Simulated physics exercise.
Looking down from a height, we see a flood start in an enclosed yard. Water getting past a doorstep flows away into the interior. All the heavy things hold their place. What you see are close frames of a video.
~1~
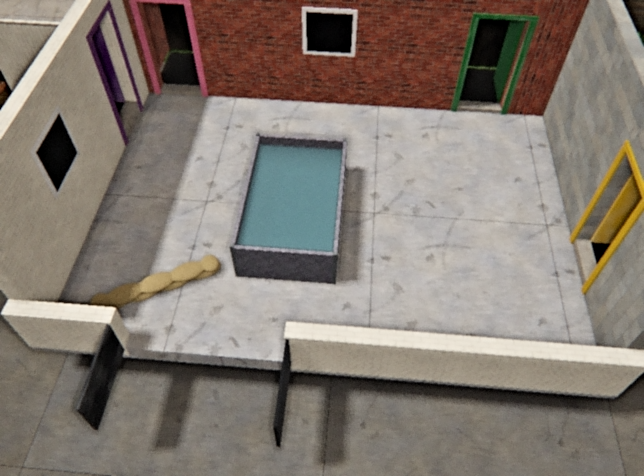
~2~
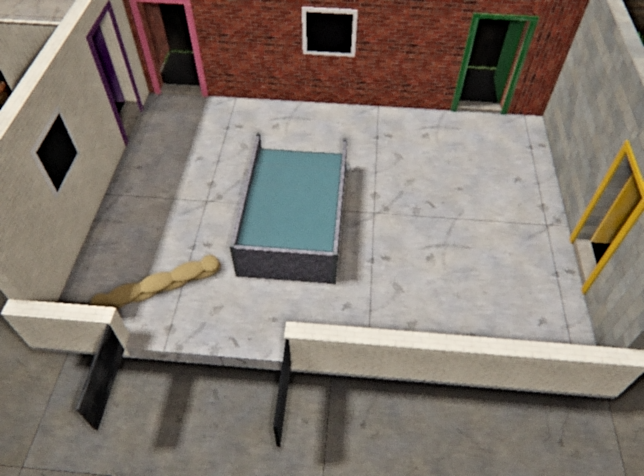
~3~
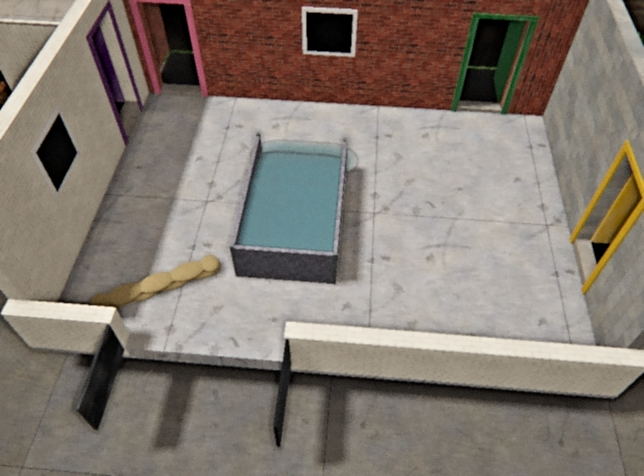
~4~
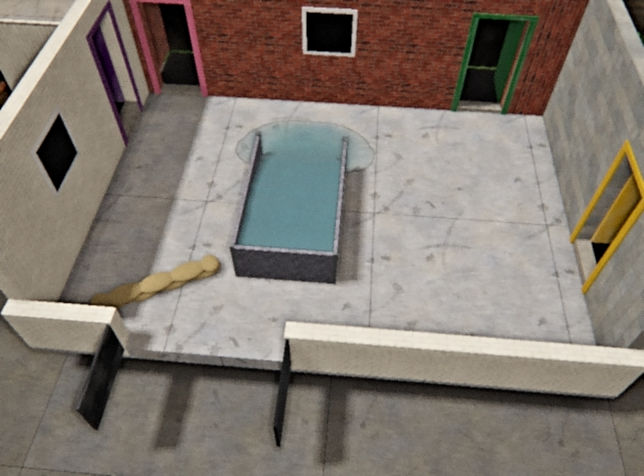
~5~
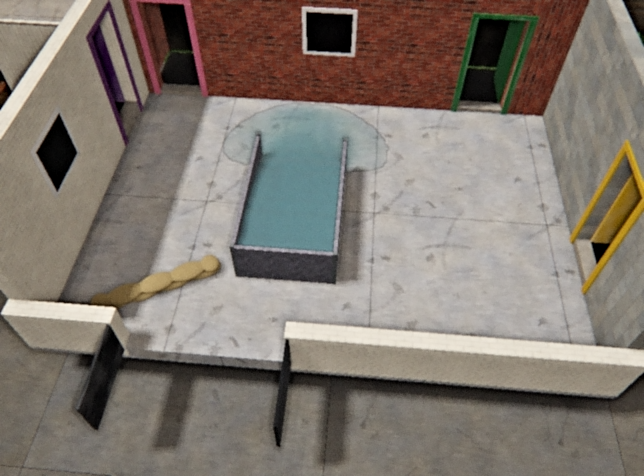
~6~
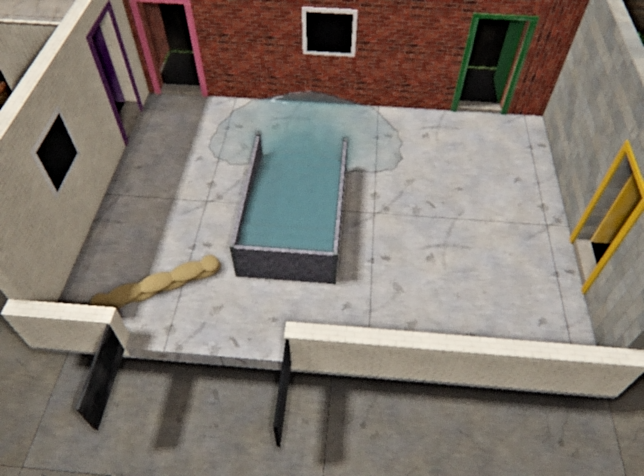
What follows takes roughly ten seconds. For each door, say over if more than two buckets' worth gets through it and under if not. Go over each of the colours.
One by one: The pink door will be over the cap; the purple door will be at or under the cap; the yellow door will be at or under the cap; the green door will be at or under the cap.
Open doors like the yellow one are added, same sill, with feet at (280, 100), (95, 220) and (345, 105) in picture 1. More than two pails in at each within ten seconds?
Taking them as listed, the first overshoots, the second undershoots and the third overshoots.
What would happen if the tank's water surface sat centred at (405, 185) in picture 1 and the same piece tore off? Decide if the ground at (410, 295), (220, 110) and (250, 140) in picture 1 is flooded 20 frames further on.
Log: No flood; flood; flood.
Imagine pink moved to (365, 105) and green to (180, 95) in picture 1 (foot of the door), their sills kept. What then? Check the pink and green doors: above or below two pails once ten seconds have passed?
My reading: The pink door exceeds the limit, the green door exceeds the limit.
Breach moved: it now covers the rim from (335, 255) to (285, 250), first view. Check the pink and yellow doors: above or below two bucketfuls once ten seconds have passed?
Taking them in turn, pink door remains below the limit and yellow door remains below the limit.
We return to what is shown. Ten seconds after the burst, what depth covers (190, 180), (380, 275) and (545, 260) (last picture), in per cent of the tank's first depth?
Some 6, 6 and 6 in a hundred.
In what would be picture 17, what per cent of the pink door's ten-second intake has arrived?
Share at that point: Close to 0 in a hundred.
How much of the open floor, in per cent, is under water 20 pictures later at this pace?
About 45 per cent.
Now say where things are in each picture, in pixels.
In the first frame, the open tank at (293, 192) is whole and still.
In the second frame, the front is at a hidden place, out from the gap on the open tank's far side.
In the third frame, water pours out on the open tank's far side and has run to a hidden place.
In the fourth frame, the front is at (253, 133), out from the gap on the open tank's far side.
In the fifth frame, the front is at (335, 109), out from the gap on the open tank's far side.
In the sixth frame, the front is at (258, 101), out from the gap on the open tank's far side.
A moment on, water covers 20 % of the floor; the pink door wet at the sill, nothing in, the purple door not reached, the yellow door not reached, the green door not reached.
Next, water covers 25 % of the floor; the pink door wet at the sill, nothing in, the purple door wet at the sill, nothing in, the yellow door not reached, the green door wet at the sill, nothing in.
Then, water covers 45 % of the floor; the pink door under two buckets in, the purple door wet at the sill, nothing in, the yellow door not reached, the green door wet at the sill, nothing in.
Later, water covers 75 % of the floor; the pink door over two buckets in, the purple door wet at the sill, nothing in, the yellow door wet at the sill, nothing in, the green door wet at the sill, nothing in.
In the end, water covers 95 % of the floor; the pink door far over two buckets in, the purple door wet at the sill, nothing in, the yellow door wet at the sill, nothing in, the green door wet at the sill, nothing in.
